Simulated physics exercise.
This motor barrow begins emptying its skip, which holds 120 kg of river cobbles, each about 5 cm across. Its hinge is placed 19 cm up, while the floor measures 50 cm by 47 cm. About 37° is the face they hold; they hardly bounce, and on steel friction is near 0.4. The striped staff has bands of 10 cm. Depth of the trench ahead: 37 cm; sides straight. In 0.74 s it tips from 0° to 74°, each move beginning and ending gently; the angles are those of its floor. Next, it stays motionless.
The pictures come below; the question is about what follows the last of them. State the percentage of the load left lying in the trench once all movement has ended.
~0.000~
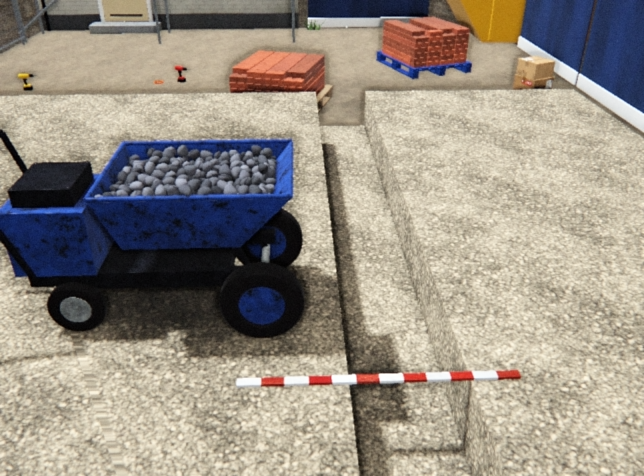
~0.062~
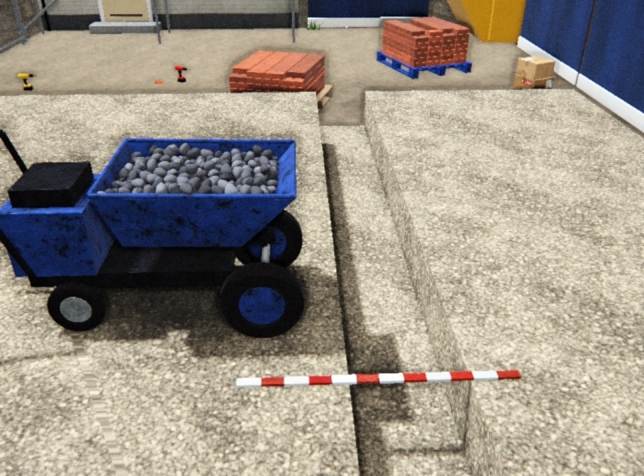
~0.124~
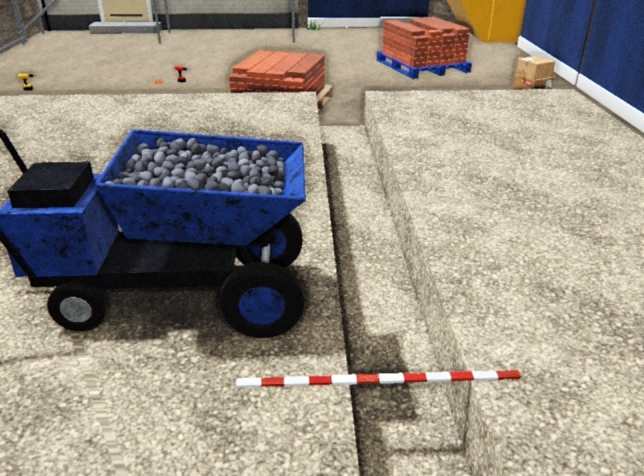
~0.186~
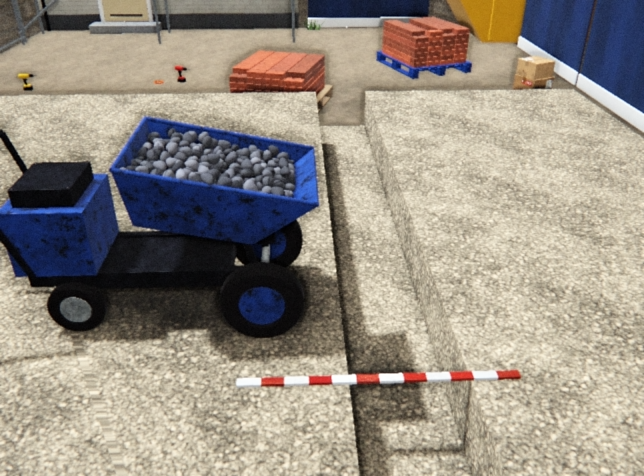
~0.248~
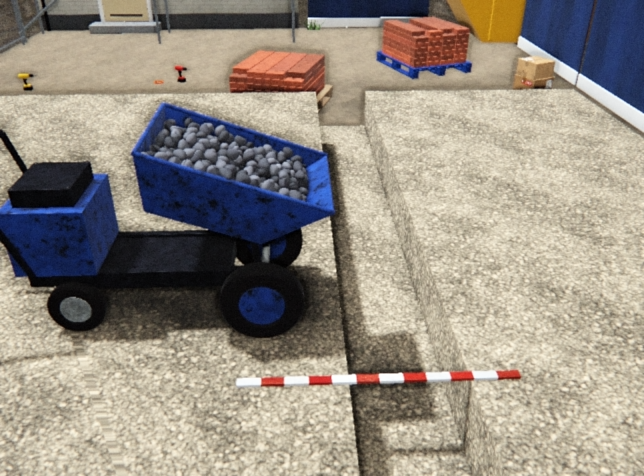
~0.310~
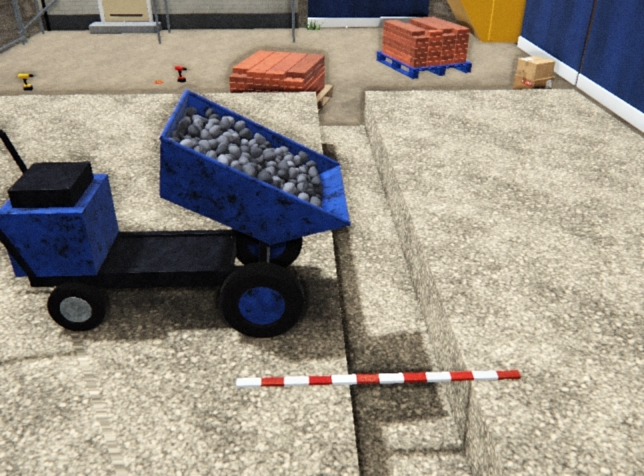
The share left there is about 72 per cent.
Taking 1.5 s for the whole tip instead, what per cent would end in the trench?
Probably about 85 in a hundred.
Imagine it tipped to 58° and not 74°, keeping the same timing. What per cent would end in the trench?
Then about 65 per cent.
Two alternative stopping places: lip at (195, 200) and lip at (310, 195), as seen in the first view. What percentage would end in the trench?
About 85 per cent first, then about 50 per cent.
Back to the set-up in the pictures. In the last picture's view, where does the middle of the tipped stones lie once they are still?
Roughly at pixel (418, 341).
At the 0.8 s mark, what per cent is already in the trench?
Roughly 40 percent of the load.
After 0.6 s the floor is at 62°; 100 % in the skip; the foremost stones are at (378, 243).
After 0.8 s the floor is at 74°; 53 % in the skip, 42 % in the trench, 5 % past the trench; the foremost stones are at (461, 294).
After 1.2 s the floor is at 74°; 7 % in the skip, 65 % in the trench, 28 % past the trench; the foremost stones are at (604, 295).
After 3.1 s the floor is at 74°; 0 % in the skip, 72 % in the trench, 28 % past the trench; the foremost stones are past the picture's edge.
